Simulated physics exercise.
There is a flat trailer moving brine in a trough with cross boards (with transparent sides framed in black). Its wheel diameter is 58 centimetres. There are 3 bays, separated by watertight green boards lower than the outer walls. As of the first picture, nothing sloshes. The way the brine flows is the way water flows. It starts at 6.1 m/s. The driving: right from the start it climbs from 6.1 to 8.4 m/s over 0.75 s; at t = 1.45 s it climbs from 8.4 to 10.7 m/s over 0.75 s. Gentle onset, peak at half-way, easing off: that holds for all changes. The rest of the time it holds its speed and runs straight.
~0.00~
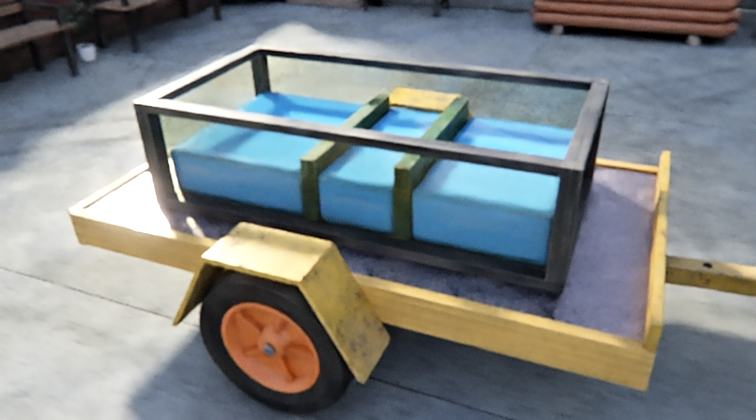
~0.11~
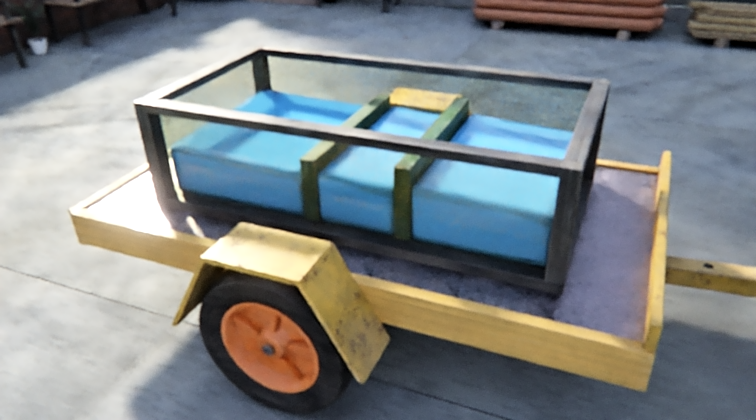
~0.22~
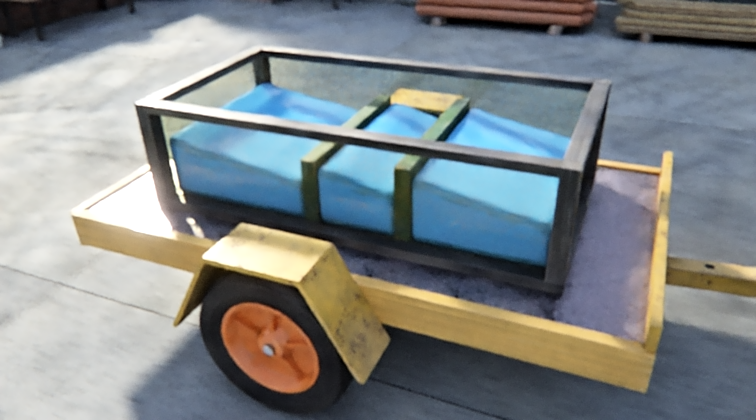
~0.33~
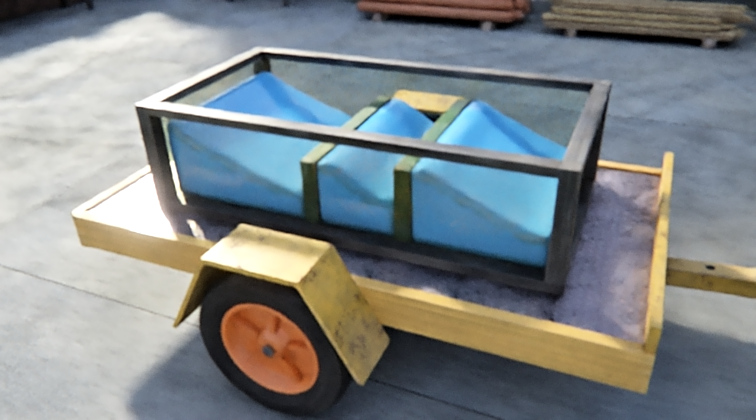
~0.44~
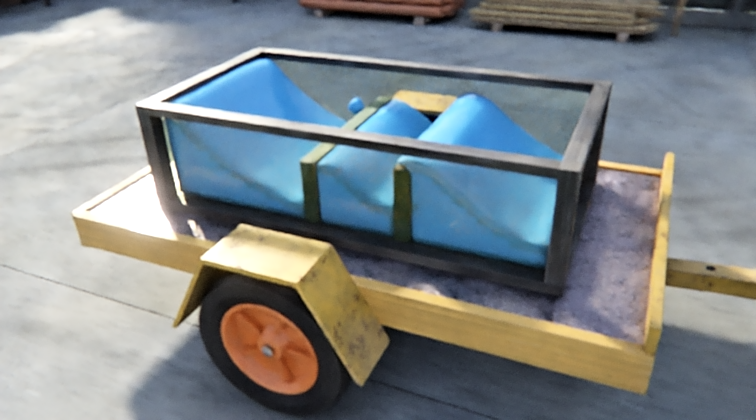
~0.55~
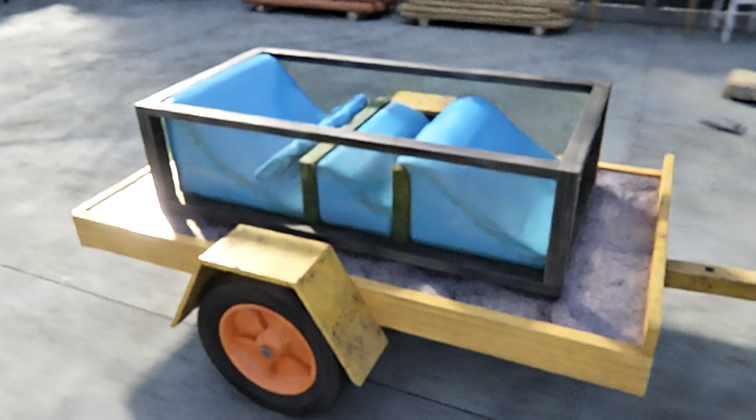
Blue liquid lies nearly level in the three bays of a clear, black-framed trough on a yellow trailer rolling rightward across a paved yard. It then tilts and heaps up toward the left of each bay, and a small stream spills over the left cross board into the left bay.
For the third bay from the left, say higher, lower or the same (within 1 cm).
Emptier.
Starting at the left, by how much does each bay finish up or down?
1 cm up, 2 cm up, 2 cm down.
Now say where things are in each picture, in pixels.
Surface heights from the left, (237, 147), (364, 169), (478, 189); board top at (307, 161) and (402, 169); the front is on the right, levels are read along the near wall; a wheel hub at (264, 356), in the first picture.
Surface heights from the left, (237, 147), (364, 169), (478, 189), in the second picture.
Surface heights from the left, (238, 148), (364, 171), (478, 189), in the third picture.
Surface heights from the left, (238, 149), (364, 172), (478, 188), in the fourth picture.
Surface heights from the left, (238, 151), (364, 173), (477, 190), in the fifth picture.
Surface heights from the left, (238, 152), (363, 169), (476, 193); a wheel hub at (261, 358), in the sixth picture.
By 1.15 s the mean depths from the left are 19, 24, 18 cm; 1 per cent is out, over the back.
By 1.85 s the mean depths from the left are 20, 23, 18 cm; 1 per cent is out, over the back.
By 2.75 s the mean depths from the left are 21, 21, 18 cm; 1 per cent is out, over the back.
By 5.18 s the mean depths from the left are 21, 22, 18 cm; 1 per cent is out, over the back.
